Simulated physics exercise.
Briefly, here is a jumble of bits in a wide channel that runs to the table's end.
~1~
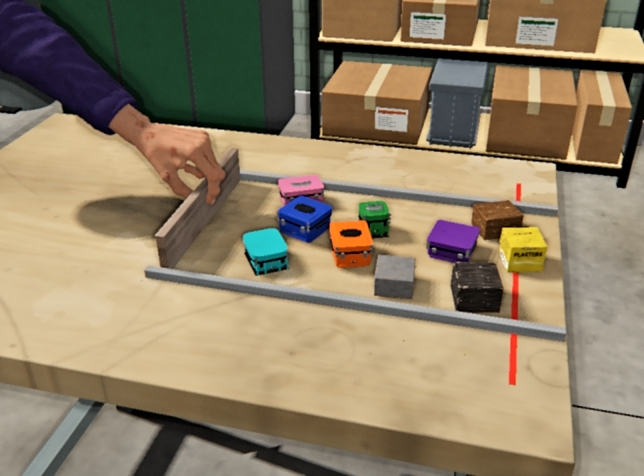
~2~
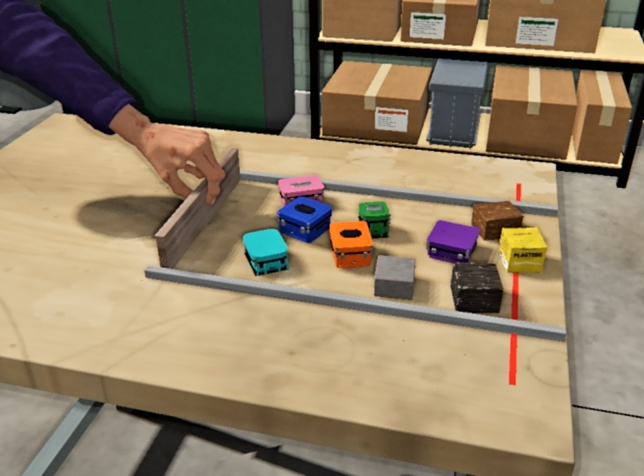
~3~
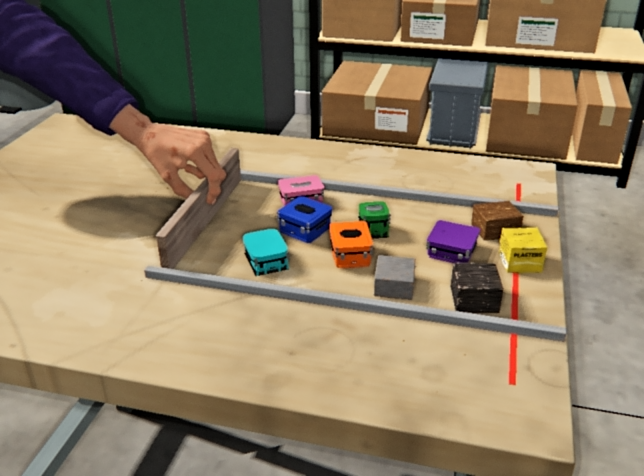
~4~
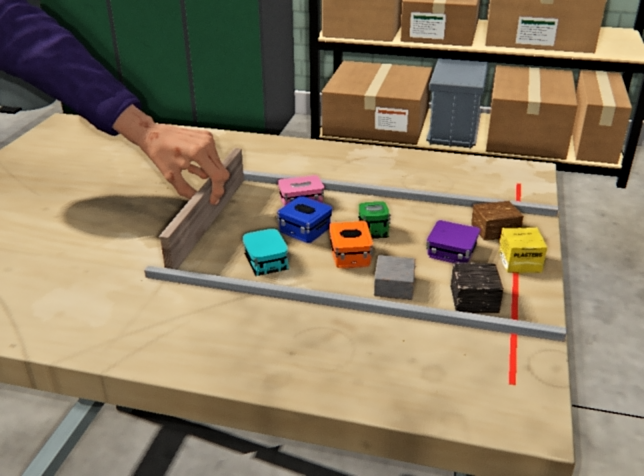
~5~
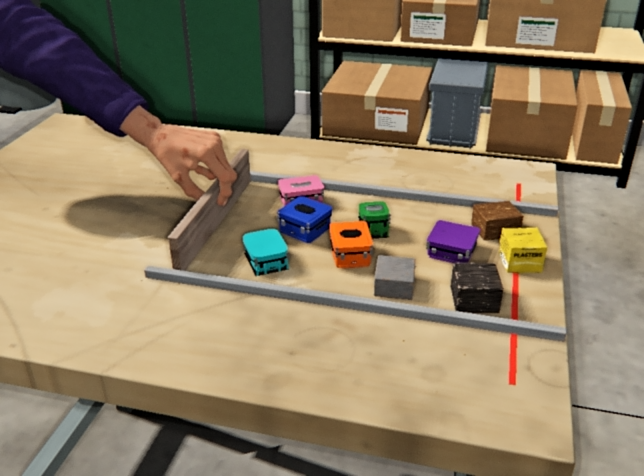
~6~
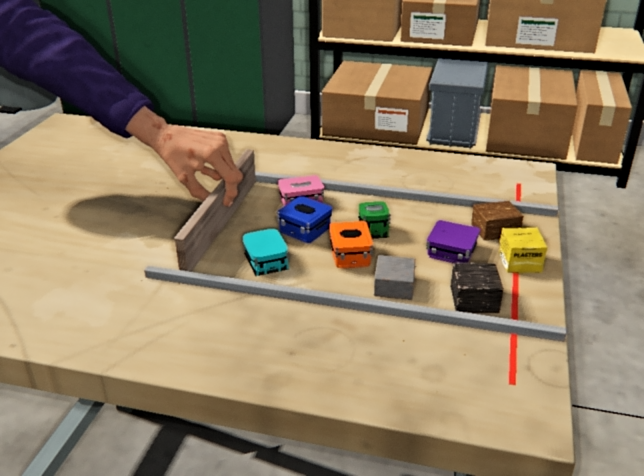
A hand in a purple sleeve grips an upright board on a pale wooden table, seen from above at an angle, with boxed shelves behind. Between two grey rails sit pink, blue, teal, orange, green and purple cases, a grey block, and brown, black and yellow pieces near a red line at right. The hand stays still, then slides the board slightly right; the cases, blocks and camera stay put.
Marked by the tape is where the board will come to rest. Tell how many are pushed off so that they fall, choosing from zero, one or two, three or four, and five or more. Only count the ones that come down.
The count that drops over the edge is at least five.
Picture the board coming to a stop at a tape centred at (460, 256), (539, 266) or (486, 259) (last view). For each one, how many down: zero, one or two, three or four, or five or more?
First one or two, then five or more, then 3 or 4.
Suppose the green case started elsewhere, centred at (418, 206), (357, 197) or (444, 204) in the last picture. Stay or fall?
Try one it goes off the edge; try two it goes off the edge; try three it goes off the edge.
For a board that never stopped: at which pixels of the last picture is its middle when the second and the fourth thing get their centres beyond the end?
At (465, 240) for the second, at (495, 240) for the fourth.
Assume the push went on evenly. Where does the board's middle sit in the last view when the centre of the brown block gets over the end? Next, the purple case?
(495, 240) and then (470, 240), give or take.
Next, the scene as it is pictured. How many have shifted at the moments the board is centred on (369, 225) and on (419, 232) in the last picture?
7 and 10.
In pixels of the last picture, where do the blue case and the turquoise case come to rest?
Blue case: About (540, 244); turquoise case: About (536, 298).
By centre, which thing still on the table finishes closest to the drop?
Nearest once everything settles: Orange case.
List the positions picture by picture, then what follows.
The first frame shows yellow box (522, 250); brown block (497, 220); black block (476, 287); board (203, 204); tape (516, 263).
The second frame shows brown block (497, 220); grey block (395, 277).
The third frame shows black block (476, 287); blue case (305, 220).
The fourth frame shows yellow box (522, 250); green case (374, 220).
The fifth frame shows brown block (497, 220); orange case (351, 245).
The sixth frame shows yellow box (522, 250); brown block (497, 220); black block (476, 287); board (221, 207); tape (516, 263).
Soon after, none off yet; yellow box at rest near (522, 250); brown block at rest near (497, 220); black block at rest near (476, 287).
In the end, the number that fall off is five or more; gone, green case, grey block, purple case, black block, brown block and yellow box.
